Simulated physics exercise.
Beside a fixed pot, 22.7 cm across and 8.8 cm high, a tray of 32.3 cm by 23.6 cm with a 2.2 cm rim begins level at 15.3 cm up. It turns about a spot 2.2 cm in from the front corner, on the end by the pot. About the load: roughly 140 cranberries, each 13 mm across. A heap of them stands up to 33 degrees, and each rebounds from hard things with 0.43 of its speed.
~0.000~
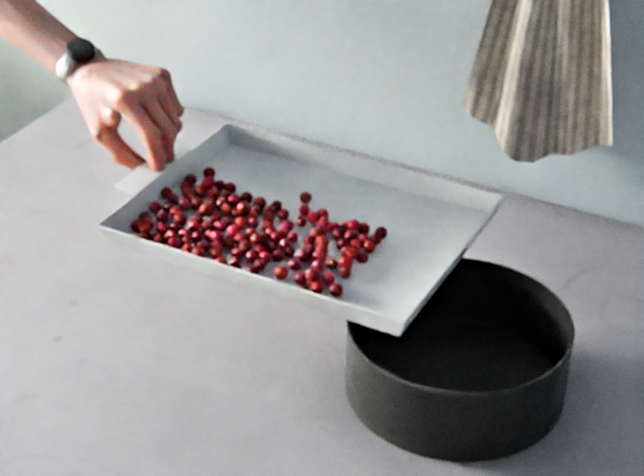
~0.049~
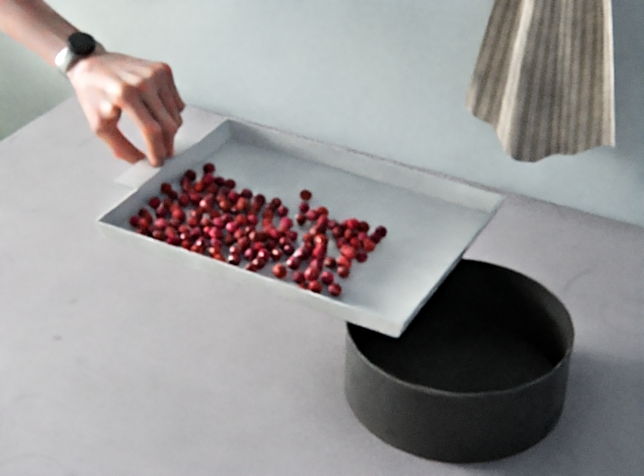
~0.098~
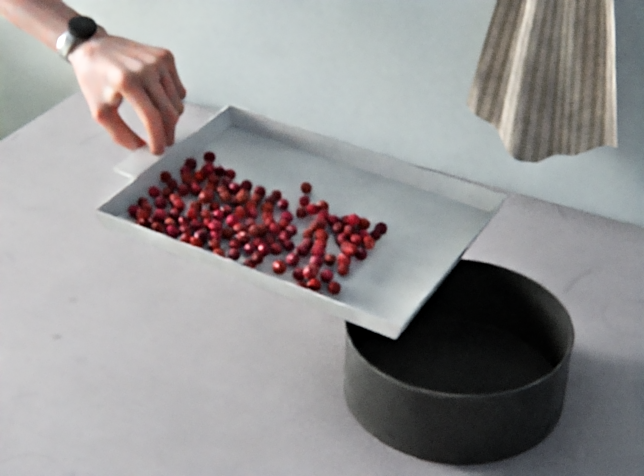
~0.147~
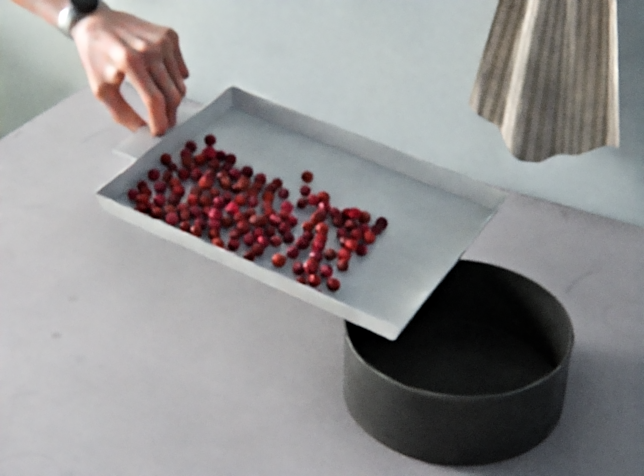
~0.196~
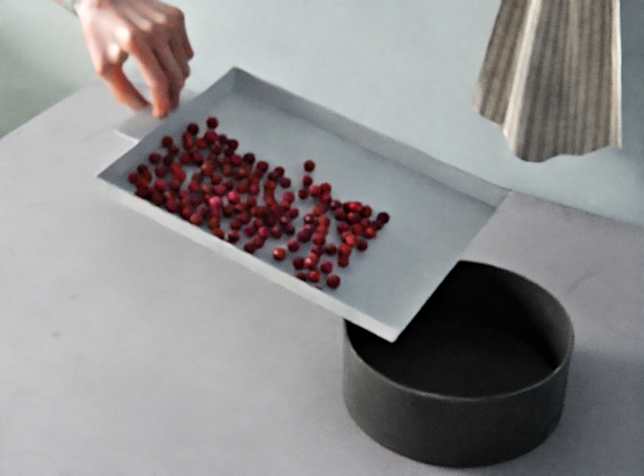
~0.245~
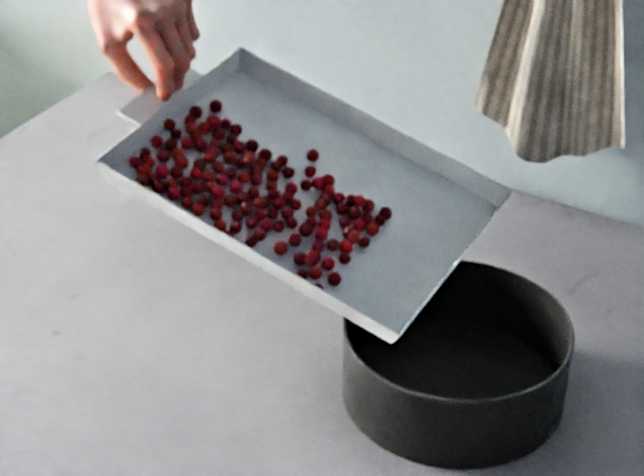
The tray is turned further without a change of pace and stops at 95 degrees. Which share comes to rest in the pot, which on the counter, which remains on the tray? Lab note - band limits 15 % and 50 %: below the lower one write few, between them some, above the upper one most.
Pot = some; counter = most; tray = few.
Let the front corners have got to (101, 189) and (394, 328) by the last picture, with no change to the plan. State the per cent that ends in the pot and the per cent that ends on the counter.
The pot gets 0 and the counter 100.
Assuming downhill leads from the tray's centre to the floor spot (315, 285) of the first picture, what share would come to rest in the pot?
My best guess is some 0 per cent.
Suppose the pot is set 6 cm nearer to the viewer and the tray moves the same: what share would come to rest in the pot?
With that change it comes to something like 95 in a hundred.
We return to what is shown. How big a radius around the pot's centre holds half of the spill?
That comes to near 18 cm.
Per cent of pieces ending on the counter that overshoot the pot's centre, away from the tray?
Around 90 per cent, give or take.
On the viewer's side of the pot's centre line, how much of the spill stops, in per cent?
Near 100 in a hundred.
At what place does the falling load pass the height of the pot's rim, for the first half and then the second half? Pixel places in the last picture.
Earlier half close to (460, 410), later half at (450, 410) in pixels.
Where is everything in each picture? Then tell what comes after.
Tray tilt 0 degrees, front corners at (106, 224) and (400, 316); middle of the pieces at (251, 234); pot at (460, 320), in the first picture.
Tray tilt 1 degrees, front corners at (105, 220) and (399, 318); middle of the pieces at (251, 232), in the second picture.
Tray tilt 3 degrees, front corners at (104, 209) and (398, 320), lowest corner right front; middle of the pieces at (250, 225), in the third picture.
Tray tilt 7 degrees, front corners at (103, 192) and (397, 322), lowest corner right front; middle of the pieces at (250, 214), in the fourth picture.
Tray tilt 11 degrees, front corners at (104, 176) and (397, 324), lowest corner right front; middle of the pieces at (252, 203), in the fifth picture.
Tray tilt 15 degrees, front corners at (106, 160) and (397, 327), lowest corner right front; middle of the pieces at (254, 193); pot at (458, 325). The tray's pace is about 80 degrees a second, in the sixth picture.
After 0.73 s, tilt 53 degrees; the tray holds 100 %, the pot 0 %.
After 1.06 s, tilt 79 degrees; the tray holds 60 %, the pot 10 %.
After 1.48 s, tilt 95 degrees; the tray holds 0 %, the pot 30 %.
In the end, at 2.2 s, pot 30 %, counter 70 %, tray 0 %.
